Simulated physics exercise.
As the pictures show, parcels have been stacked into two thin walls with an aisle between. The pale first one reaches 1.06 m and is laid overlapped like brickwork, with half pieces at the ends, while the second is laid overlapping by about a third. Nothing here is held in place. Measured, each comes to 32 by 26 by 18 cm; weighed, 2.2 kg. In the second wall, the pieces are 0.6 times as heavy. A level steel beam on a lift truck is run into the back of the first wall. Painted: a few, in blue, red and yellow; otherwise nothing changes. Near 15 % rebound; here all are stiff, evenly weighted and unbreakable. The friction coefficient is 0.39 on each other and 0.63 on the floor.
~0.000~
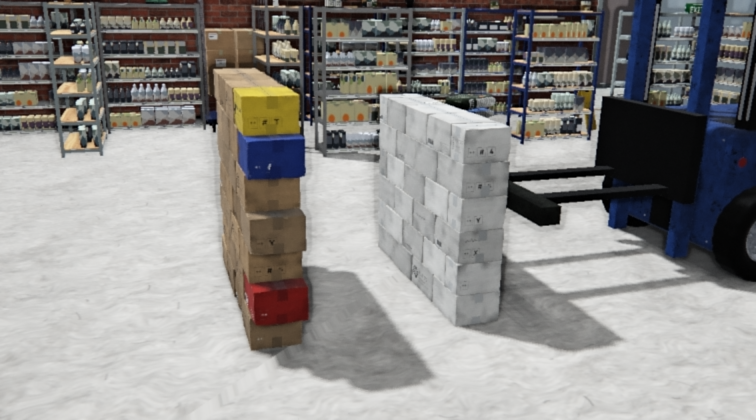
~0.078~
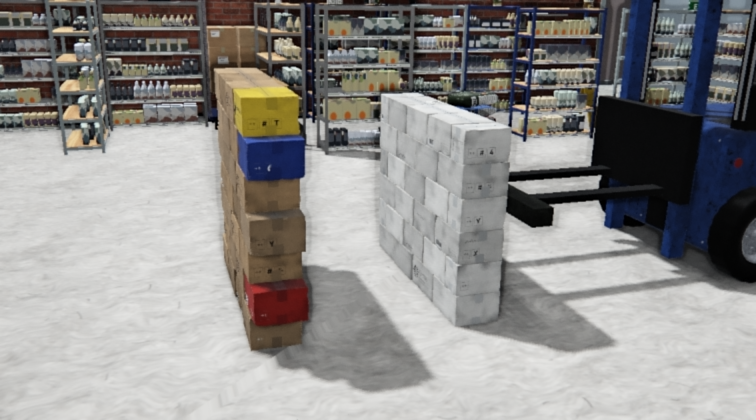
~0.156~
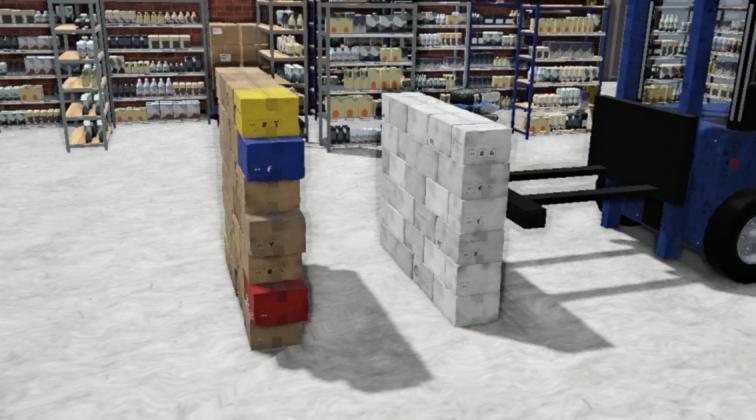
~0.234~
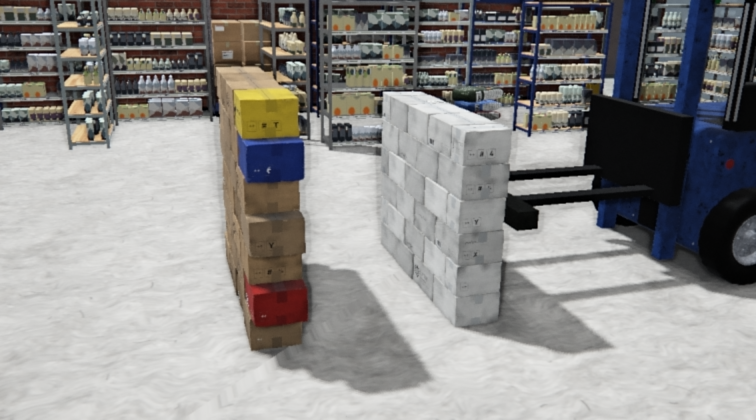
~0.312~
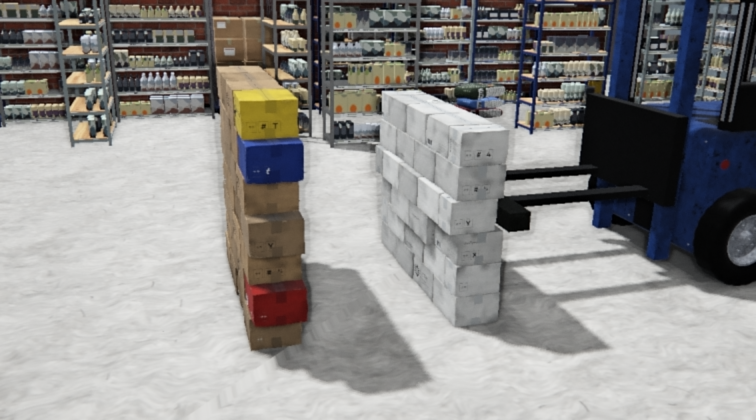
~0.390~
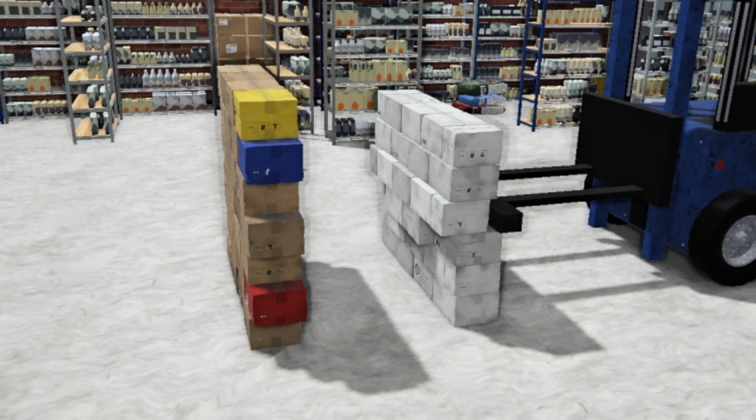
Blue forklift pushing a dark beam into a white block wall, shifting its upper courses left toward a still brown box stack.
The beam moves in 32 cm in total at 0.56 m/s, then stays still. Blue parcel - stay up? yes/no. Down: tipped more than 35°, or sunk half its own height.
Yes.
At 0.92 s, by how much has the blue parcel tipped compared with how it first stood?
About 0 degrees.
After 0.60 s, 0 of the pale wall down; none of the 28 parcels of the second wall down; blue parcel unmoved.
After 0.92 s, 17 of the pale wall down; none of the 28 parcels of the second wall down; blue parcel unmoved.
After 1.22 s, 17 of the pale wall down; none of the 28 parcels of the second wall down, 27 disturbed; blue parcel 33 mm from its place; yellow parcel 30 mm from its place.
In the end (2.3 s), 17 of the pale wall down; none of the 28 parcels of the second wall down, 27 disturbed; blue parcel 34 mm from its place; red parcel 35 mm from its place; yellow parcel 30 mm from its place. From the last view, middles, blue parcel near (262, 156), red parcel near (268, 295).
